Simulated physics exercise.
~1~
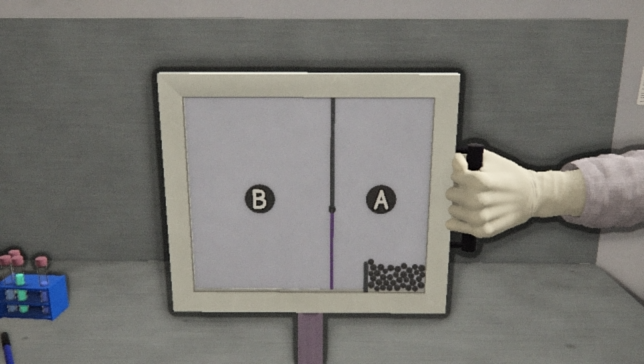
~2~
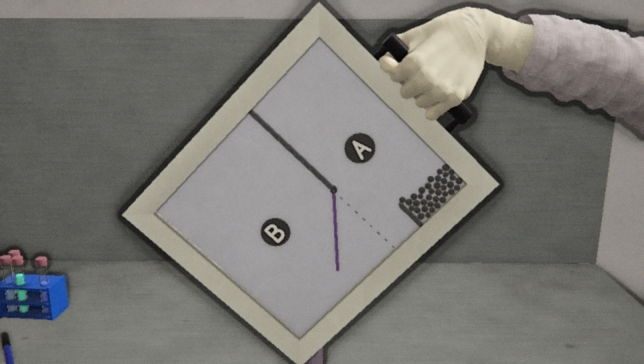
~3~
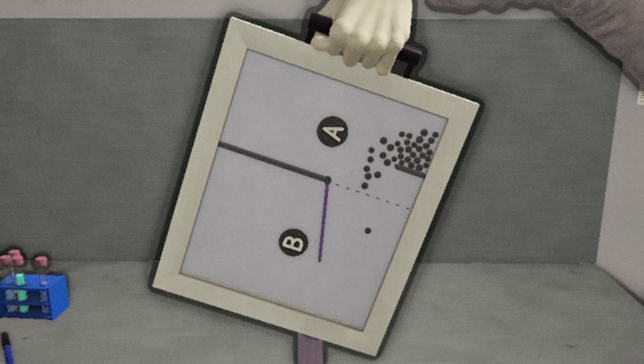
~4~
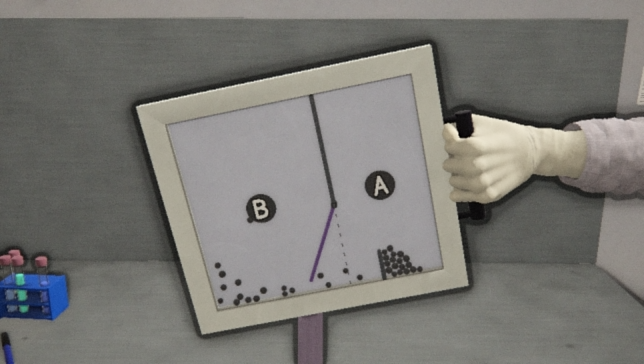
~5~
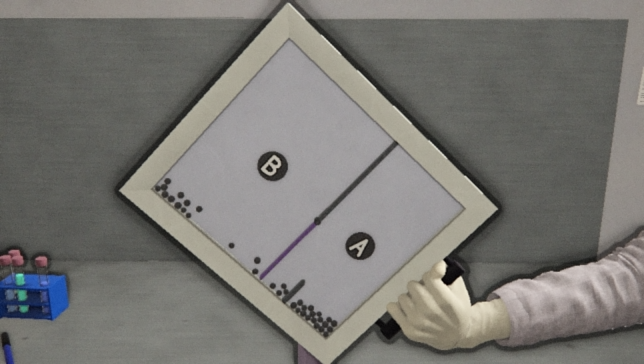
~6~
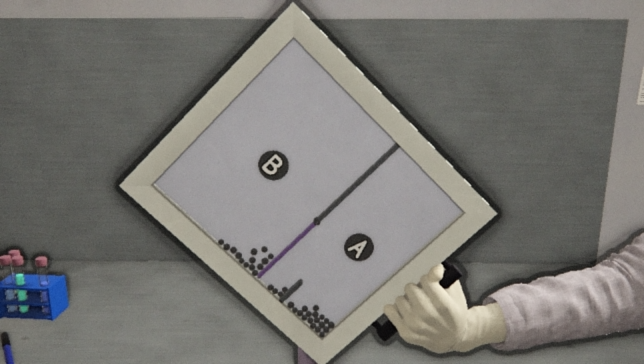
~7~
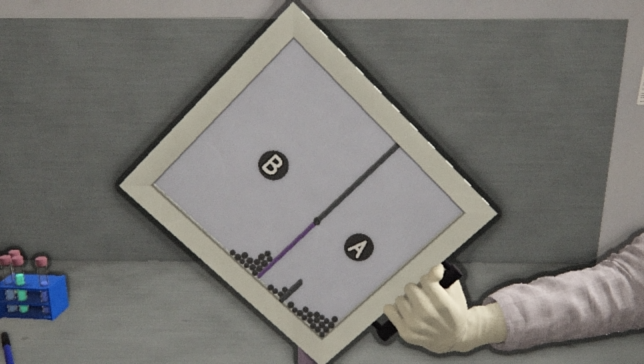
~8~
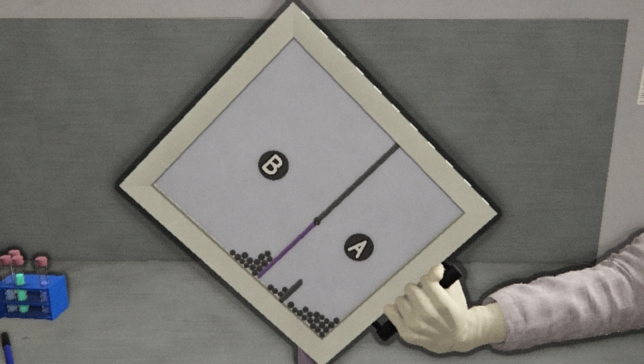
At first, a flat, square-framed case stands level, its dark beads heaped in a small pen at the bottom of side A, while a gloved hand grips the handle on the right. The hand turns the case far anticlockwise, and the purple flap swings away from the divider. Beads begin spilling from the pen. As the case swings back clockwise, many scatter along the bottom of side B. It tips past level and stops tilted clockwise with the flap shut. The beads on B slide down against the flap and settle, leaving most on A and some on B.
